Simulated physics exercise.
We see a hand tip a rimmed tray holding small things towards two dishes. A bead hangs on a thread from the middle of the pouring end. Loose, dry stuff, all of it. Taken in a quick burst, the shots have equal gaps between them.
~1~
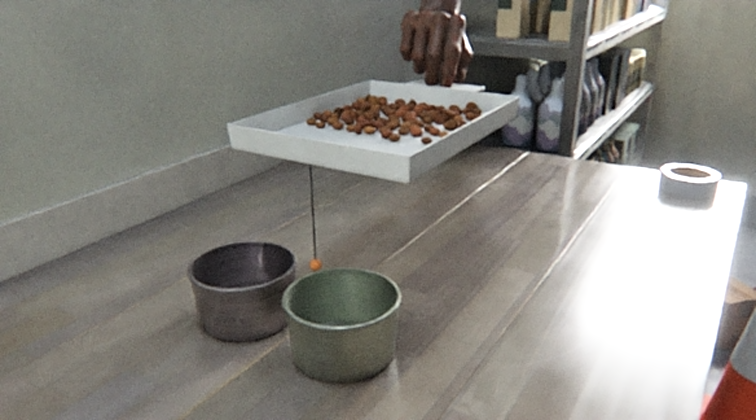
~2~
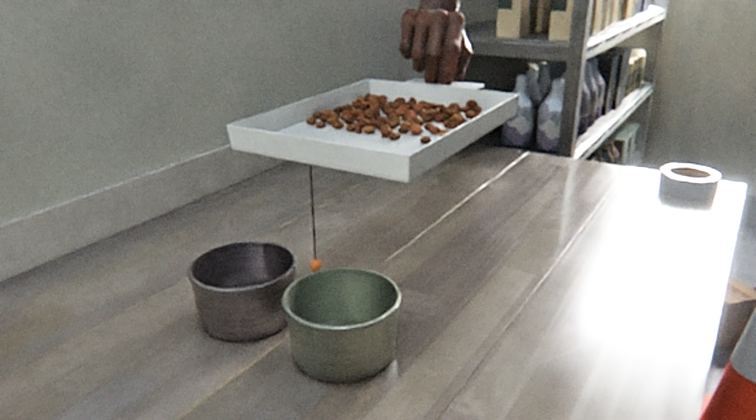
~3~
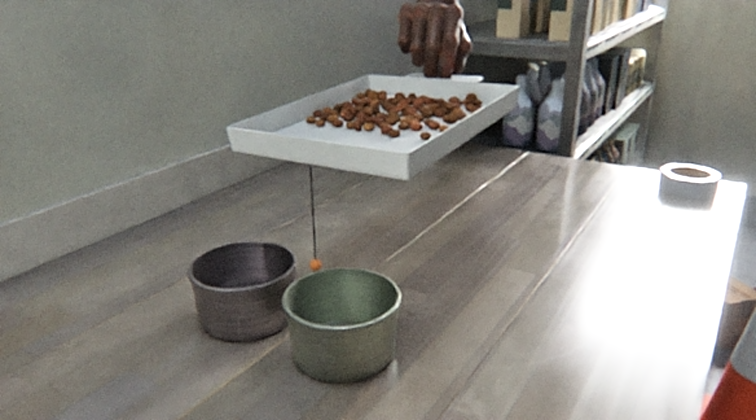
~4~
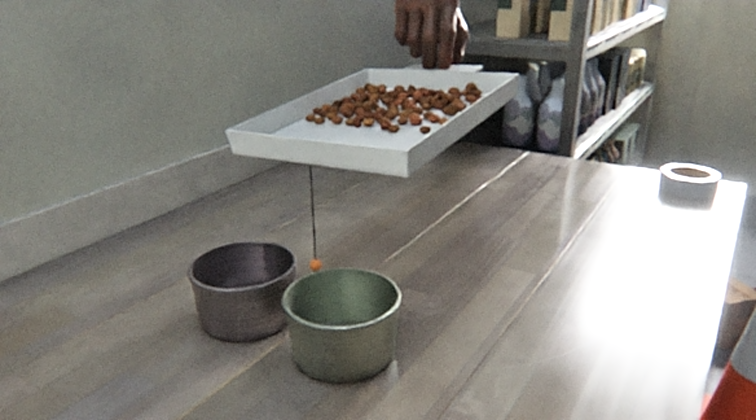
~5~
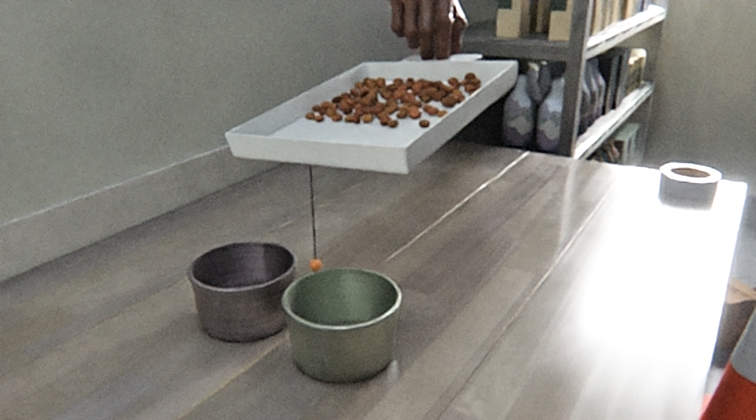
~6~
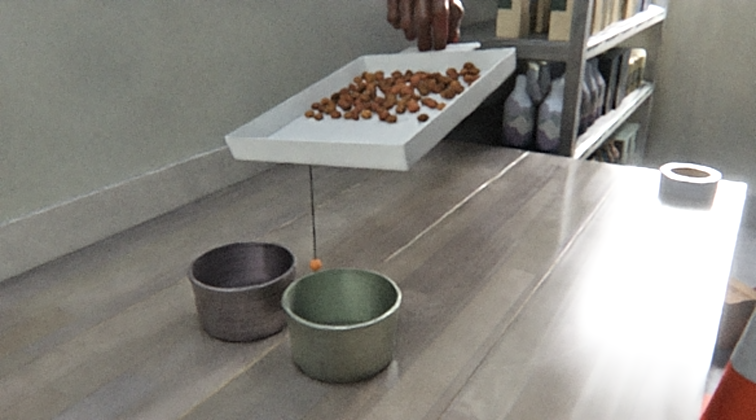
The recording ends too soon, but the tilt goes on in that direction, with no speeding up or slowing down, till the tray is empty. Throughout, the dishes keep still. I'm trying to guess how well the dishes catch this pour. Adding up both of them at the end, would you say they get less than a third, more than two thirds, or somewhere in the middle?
The two dishes will gather upwards of two thirds of the load.
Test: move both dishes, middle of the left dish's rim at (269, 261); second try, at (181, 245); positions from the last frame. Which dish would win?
With the first placement it's the one to the left, with the second it's the one to the right.
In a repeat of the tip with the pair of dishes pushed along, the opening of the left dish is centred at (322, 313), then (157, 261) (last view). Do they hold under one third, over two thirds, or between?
First attempt: Under a third; second attempt: Below one third.
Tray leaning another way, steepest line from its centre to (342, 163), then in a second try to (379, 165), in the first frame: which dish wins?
First try, the dish at right; second try, the dish at right.
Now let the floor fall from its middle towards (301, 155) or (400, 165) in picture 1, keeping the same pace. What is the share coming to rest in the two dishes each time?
For the first it's near 60 %, for the second near 30 %.
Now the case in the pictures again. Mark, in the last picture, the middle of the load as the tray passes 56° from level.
Roughly at (277, 132).
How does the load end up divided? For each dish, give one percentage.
Estimate - left dish 100 percent, right dish 0 percent.
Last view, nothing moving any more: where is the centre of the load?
Once it all stops, the middle lies near (249, 300).
Just after the last frame, tray tipped steeply; almost all on the tray; just a few in the air.
A moment on, tray tipped right over; roughly half on the tray; roughly half in the left dish; about a tenth in the air.
Further on, tray tipped past a quarter turn; every one in the left dish.
When it is over, tray tipped past a quarter turn; not one in the right dish; every one in the left dish.
